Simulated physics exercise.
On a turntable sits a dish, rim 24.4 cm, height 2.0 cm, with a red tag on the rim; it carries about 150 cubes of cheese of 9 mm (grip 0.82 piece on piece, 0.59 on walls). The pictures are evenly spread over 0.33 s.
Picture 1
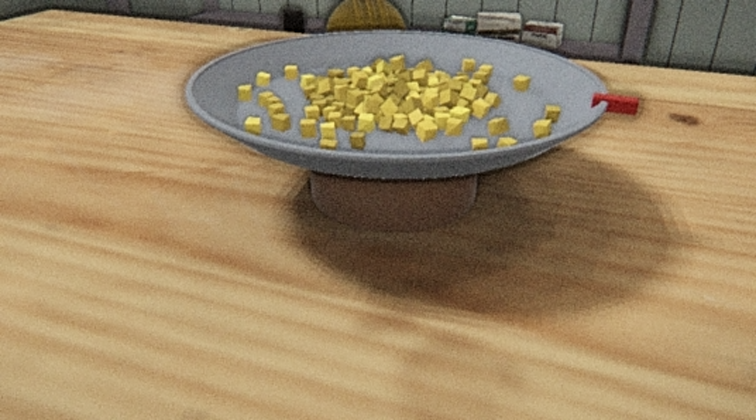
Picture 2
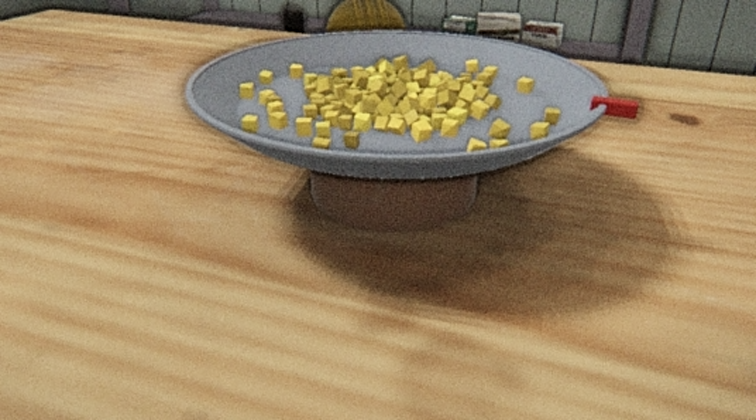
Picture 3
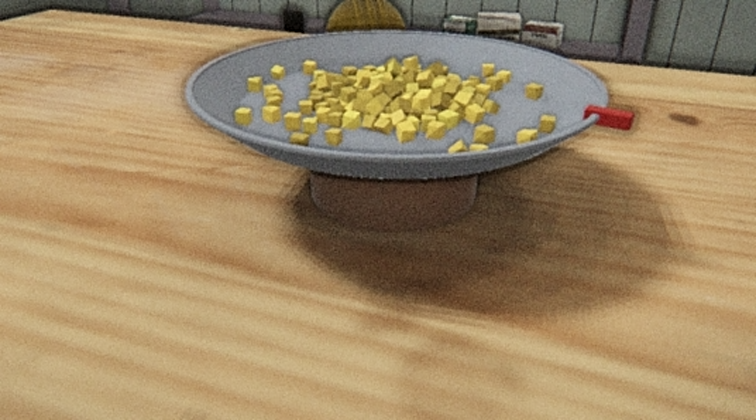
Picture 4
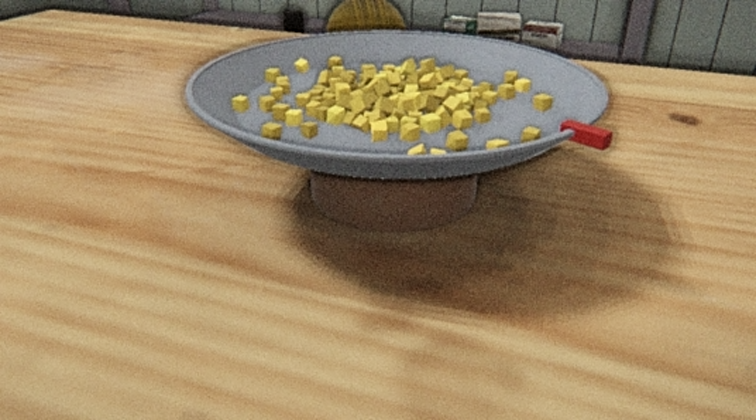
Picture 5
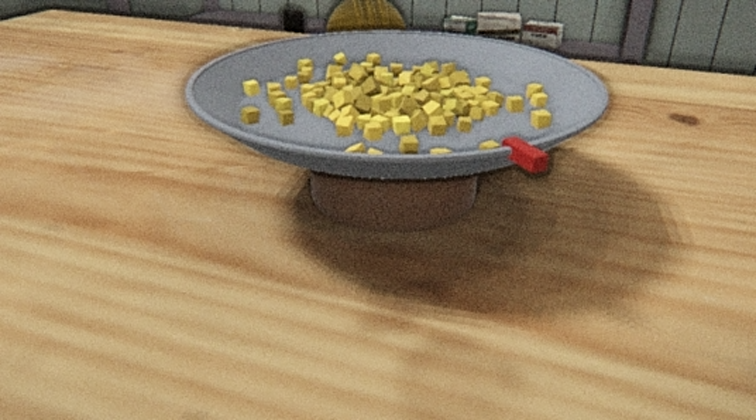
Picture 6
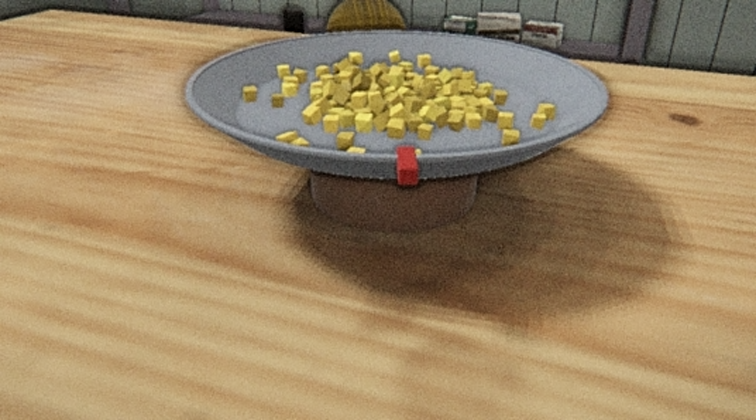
A gray dish of yellow cheese cubes turns, carrying its red tag around to the front.
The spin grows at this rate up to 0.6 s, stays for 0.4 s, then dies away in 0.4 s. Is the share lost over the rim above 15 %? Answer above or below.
Share that leaves it, set against 15 %: Above.
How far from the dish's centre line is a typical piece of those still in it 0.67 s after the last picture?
About 10.0 cm.
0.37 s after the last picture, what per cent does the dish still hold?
Roughly 95 per cent.
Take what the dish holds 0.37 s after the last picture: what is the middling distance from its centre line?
About 9.5 cm.
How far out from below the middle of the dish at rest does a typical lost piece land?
About 24 cm.
Then, 0.37 s after the last picture, dish 95 %, in the air 5 %; middle of the pieces not yet landed near (403, 86).
Then, 0.67 s after the last picture, fallen in front of where it stops 15 %, dish 35 %, fallen right of where it stops 15 %, fallen behind where it stops 15 %, fallen left of where it stops 10 %, in the air 15 %; middle of the pieces not yet landed near (418, 101).
Then, 0.95 s after the last picture, fallen in front of where it stops 25 %, dish 15 %, fallen right of where it stops 20 %, fallen behind where it stops 20 %, fallen left of where it stops 15 %; middle of the pieces not yet landed near (375, 97).
Then, 1.22 s after the last picture, fallen in front of where it stops 25 %, dish 15 %, fallen right of where it stops 20 %, fallen behind where it stops 20 %, fallen left of where it stops 15 %; middle of the pieces not yet landed near (380, 93).
In the end, fallen in front of where it stops 25 %, dish 15 %, fallen right of where it stops 20 %, fallen behind where it stops 20 %, fallen left of where it stops 15 %.
